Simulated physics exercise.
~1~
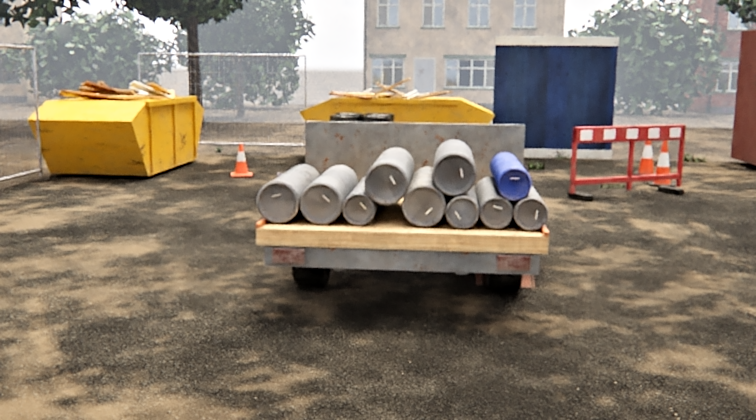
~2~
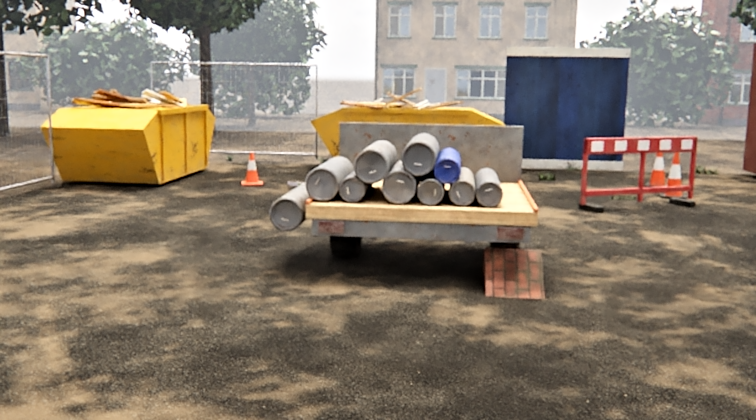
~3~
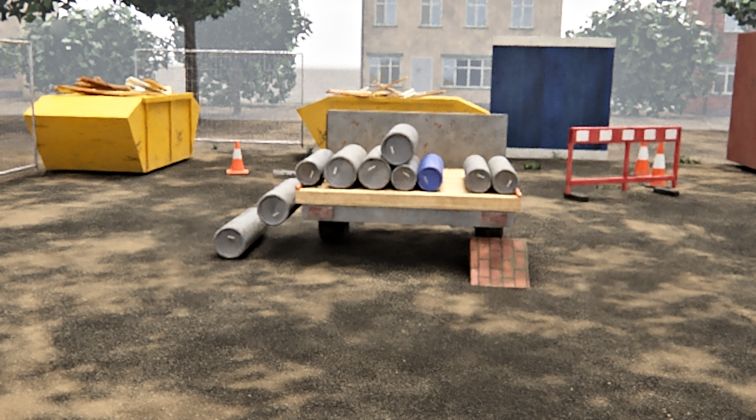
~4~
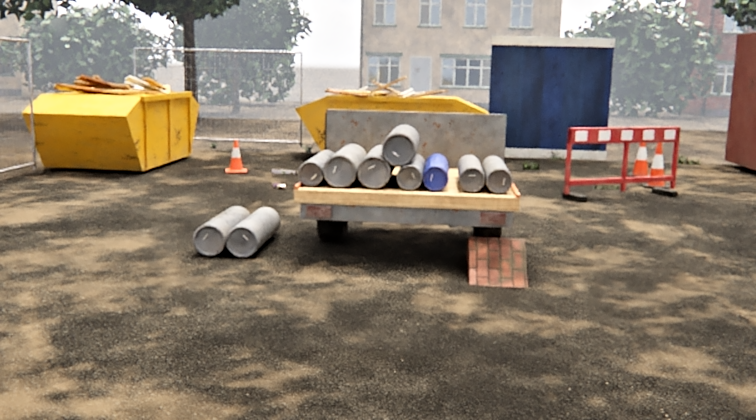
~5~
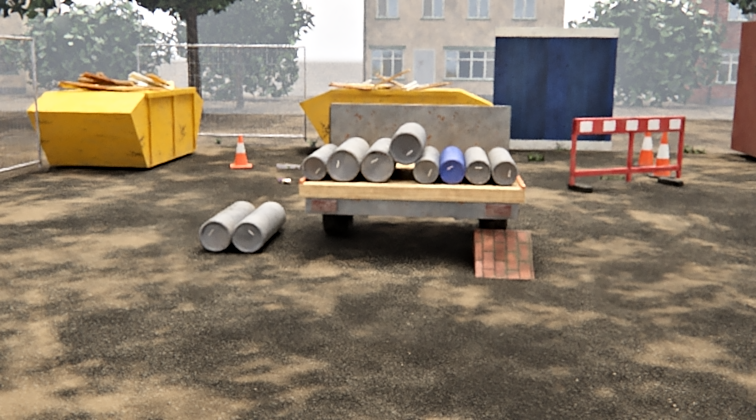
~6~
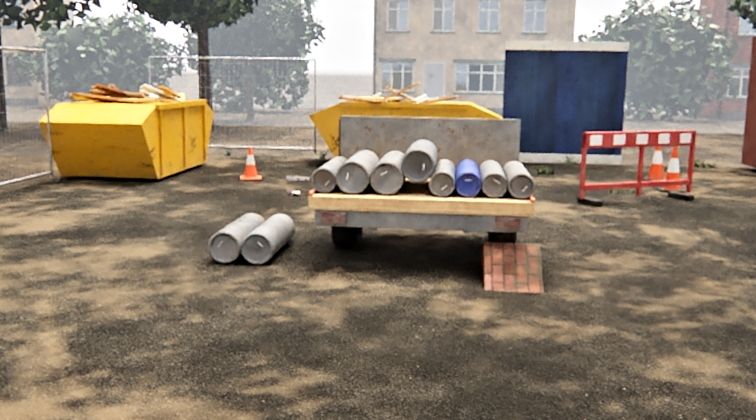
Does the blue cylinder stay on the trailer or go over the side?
It stays on the trailer. It drops down from the upper layer and rolls left and then right, but it is still on the deck at the end.
